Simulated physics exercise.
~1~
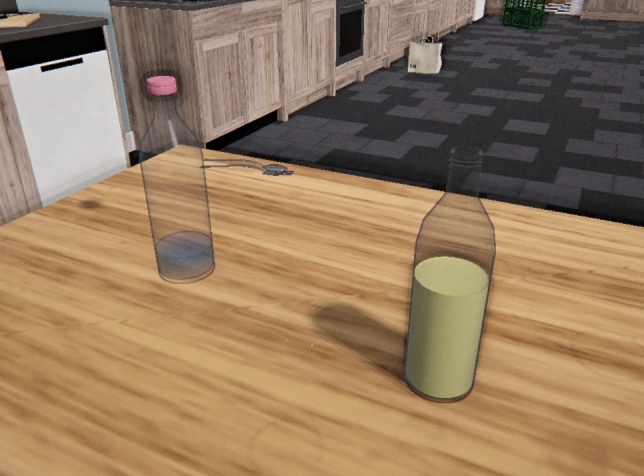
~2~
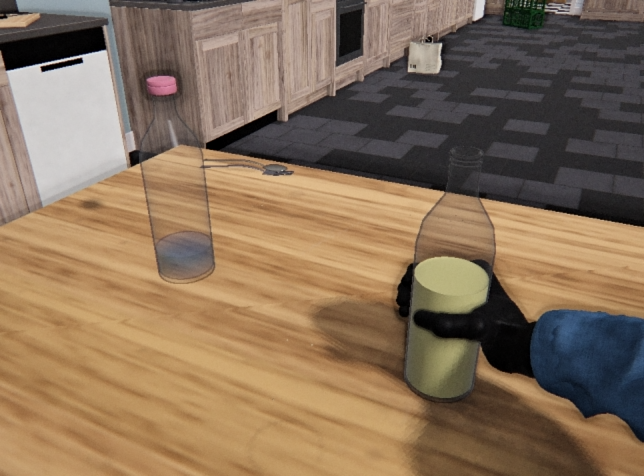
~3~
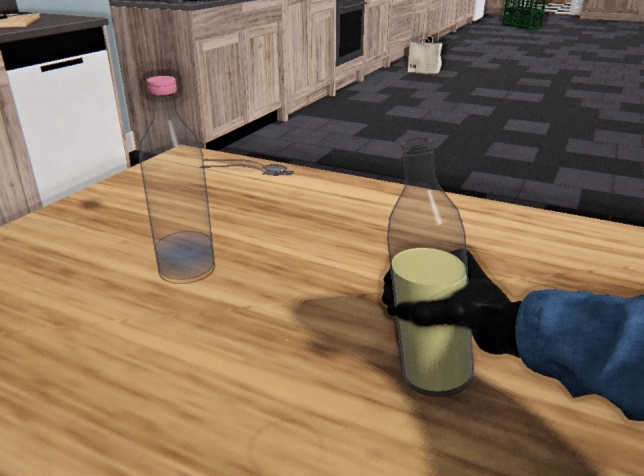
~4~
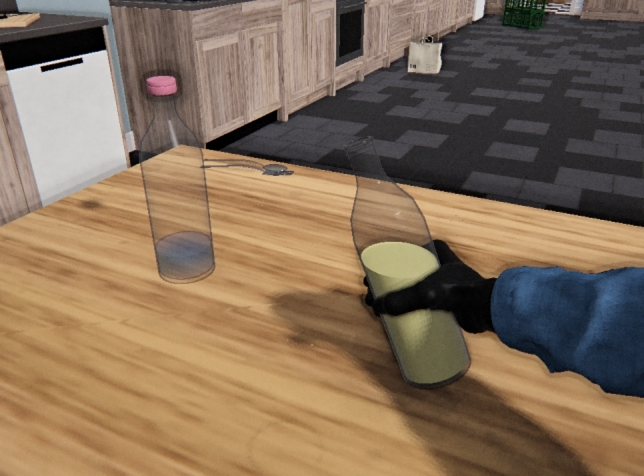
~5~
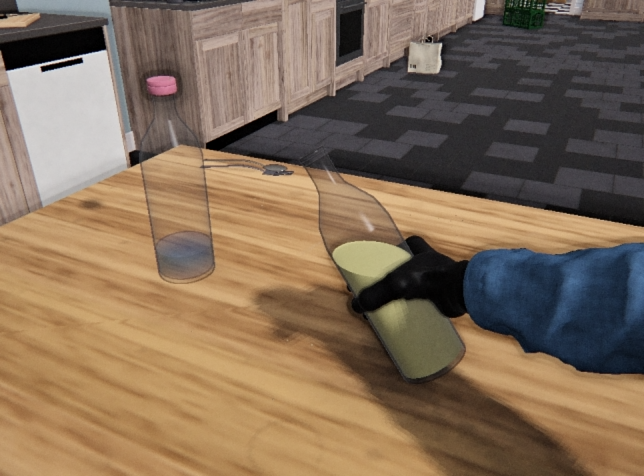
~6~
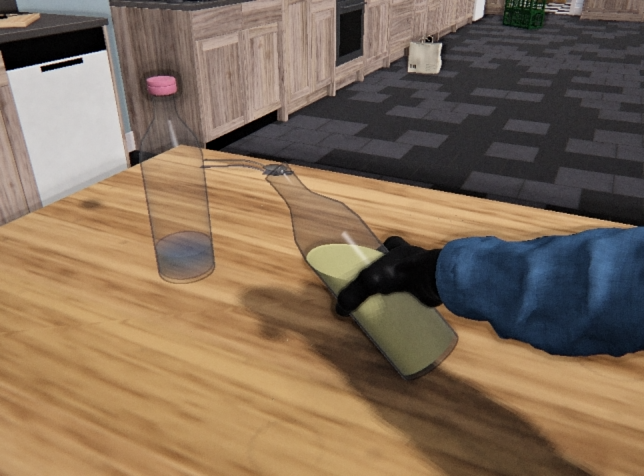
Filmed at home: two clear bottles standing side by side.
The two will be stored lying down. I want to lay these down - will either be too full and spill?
Left: It is fine. Right: It spills.
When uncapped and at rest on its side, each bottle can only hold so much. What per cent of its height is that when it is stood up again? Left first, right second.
Limits: Around 26 per cent and around 24 per cent.
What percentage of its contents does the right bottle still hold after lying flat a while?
Around 50 percent.
Soon after, the right bottle is nearly down; right bottle, nothing comes out.
Later, the right bottle lies flat; right bottle, it is running out of the neck.
In the end, both lie flat; right bottle, it is running out of the neck; left bottle, nothing comes out.
